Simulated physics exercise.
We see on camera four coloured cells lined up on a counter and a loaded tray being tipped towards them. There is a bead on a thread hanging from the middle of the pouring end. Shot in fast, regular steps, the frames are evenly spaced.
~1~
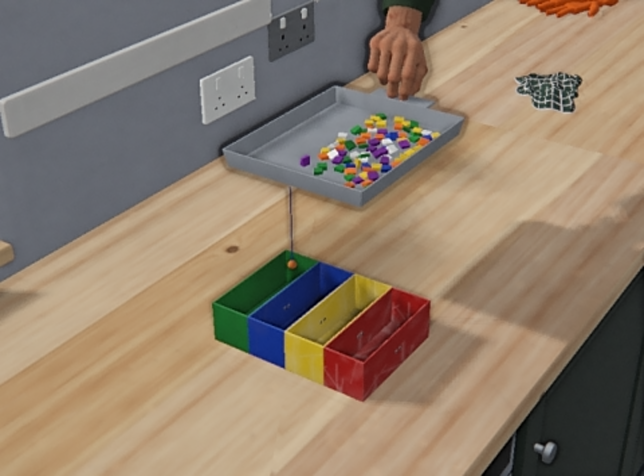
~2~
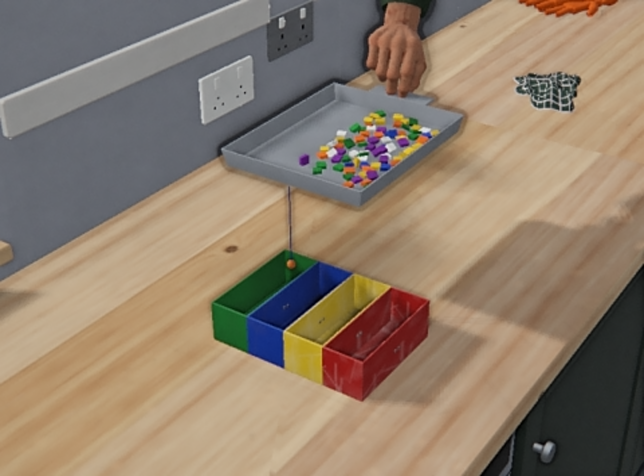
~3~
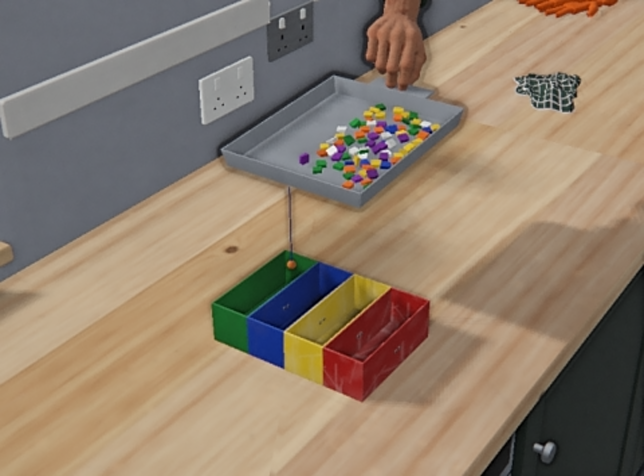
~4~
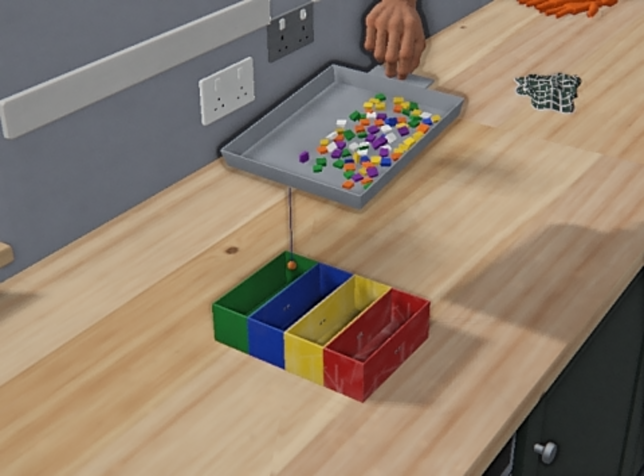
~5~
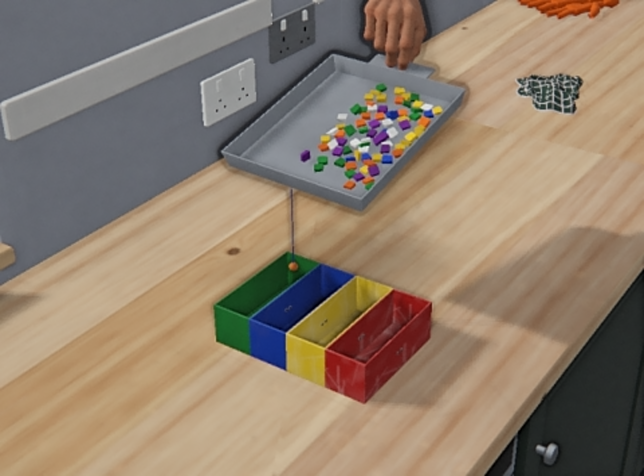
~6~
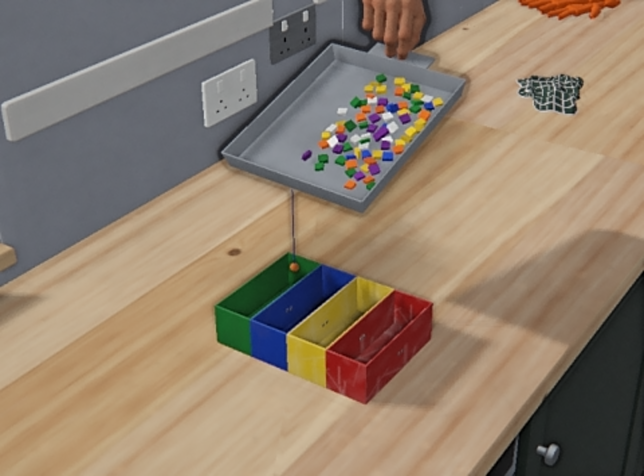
A grey tray loaded with small multicoloured tiles starts level, then tilts gradually as a hand raises its far end, its right front corner lowest, while a bead hangs on a thread above green, blue, yellow and red cells.
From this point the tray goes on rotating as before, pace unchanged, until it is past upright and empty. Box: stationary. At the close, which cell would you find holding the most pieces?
You would find the most in the yellow cell.
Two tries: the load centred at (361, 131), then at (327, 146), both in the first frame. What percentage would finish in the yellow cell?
First about 30, then 30 per cent.
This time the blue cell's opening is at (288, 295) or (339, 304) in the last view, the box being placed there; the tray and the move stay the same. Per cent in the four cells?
In order: 100 per cent and 90 per cent.
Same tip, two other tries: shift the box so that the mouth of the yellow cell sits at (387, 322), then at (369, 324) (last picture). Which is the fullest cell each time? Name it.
That blue cell, then that blue cell.
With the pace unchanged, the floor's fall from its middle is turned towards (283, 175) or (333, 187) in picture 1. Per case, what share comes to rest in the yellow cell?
First case about 0 percent; second case about 70 percent.
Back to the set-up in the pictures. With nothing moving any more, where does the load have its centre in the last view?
Somewhere around (324, 347) in the last picture.
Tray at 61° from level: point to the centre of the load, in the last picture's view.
Look around (335, 184) in the last picture.
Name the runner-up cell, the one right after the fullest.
The runner-up is that blue cell.
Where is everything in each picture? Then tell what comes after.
In the first picture, corners of the pouring end at (228, 149) and (360, 189), level; middle of the load at (371, 149), mosaic tiles; bead on its thread at (292, 265); green cell at (231, 324); blue cell at (267, 339); yellow cell at (304, 355); red cell at (344, 371).
In the second picture, corners of the pouring end at (227, 149) and (359, 189), level; middle of the load at (370, 147).
In the third picture, corners of the pouring end at (226, 149) and (359, 191), tipped barely, lowest at the right corner; middle of the load at (370, 144).
In the fourth picture, corners of the pouring end at (226, 149) and (359, 193), tipped a little, lowest at the right corner; middle of the load at (370, 138).
In the fifth picture, corners of the pouring end at (227, 150) and (360, 196), tipped a little, lowest at the right corner; middle of the load at (372, 133).
In the sixth picture, corners of the pouring end at (227, 151) and (361, 198), tipped clearly, lowest at the right corner; middle of the load at (383, 132); green cell at (233, 327); blue cell at (269, 342); yellow cell at (307, 357); red cell at (346, 373).
Soon, tray tipped steeply; all on the tray.
A while on, tray tipped right over; most on the tray; a small part in the yellow cell; a stray few in the blue cell; a stray few in the green cell; a small part falling or outside the box.
Towards the end, tray tipped past a quarter turn; about half in the yellow cell; about a quarter in the blue cell; a small part in the green cell; a stray few in the red cell; a stray few falling or outside the box.
Finally, tray tipped past a quarter turn; about half in the yellow cell; about a quarter in the blue cell; a small part in the green cell; a stray few in the red cell; a stray few outside the box.
